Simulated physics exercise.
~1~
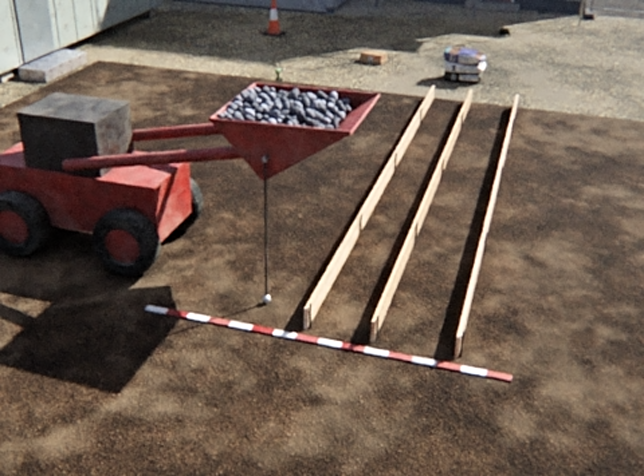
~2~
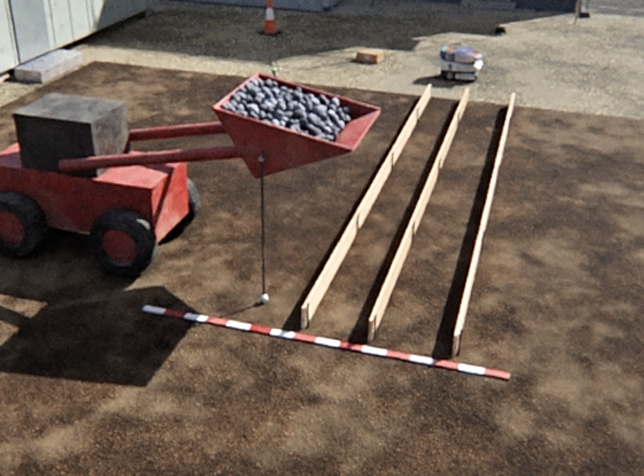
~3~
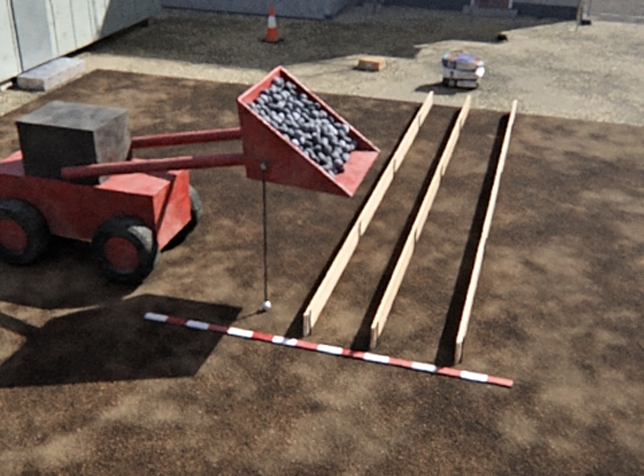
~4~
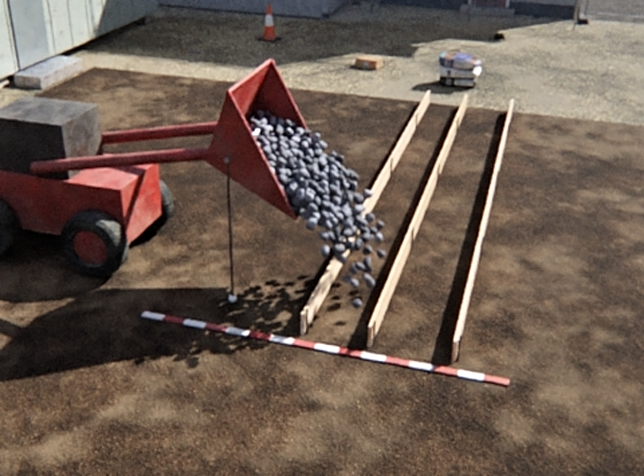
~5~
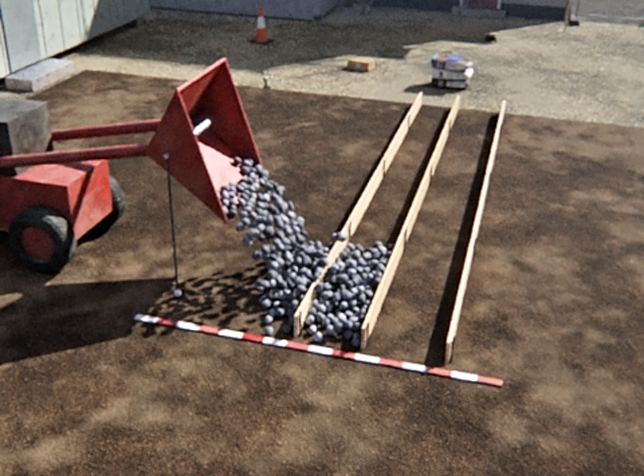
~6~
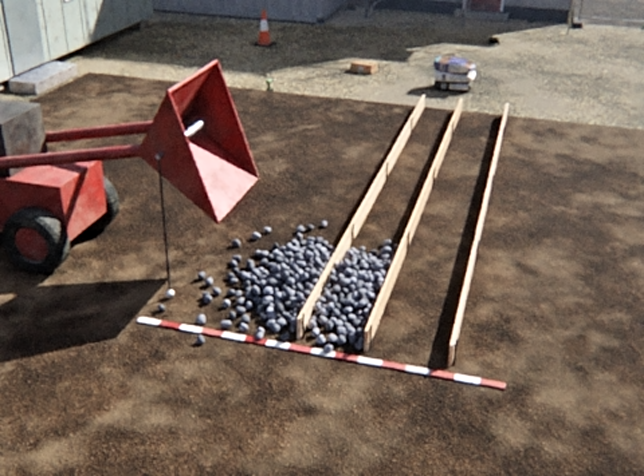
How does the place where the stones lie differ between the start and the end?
At the start the stones are held up in the loader's red bucket. At the end they lie on the ground in a heap around the near end of the left board, partly outside the boards and partly in the left bay.
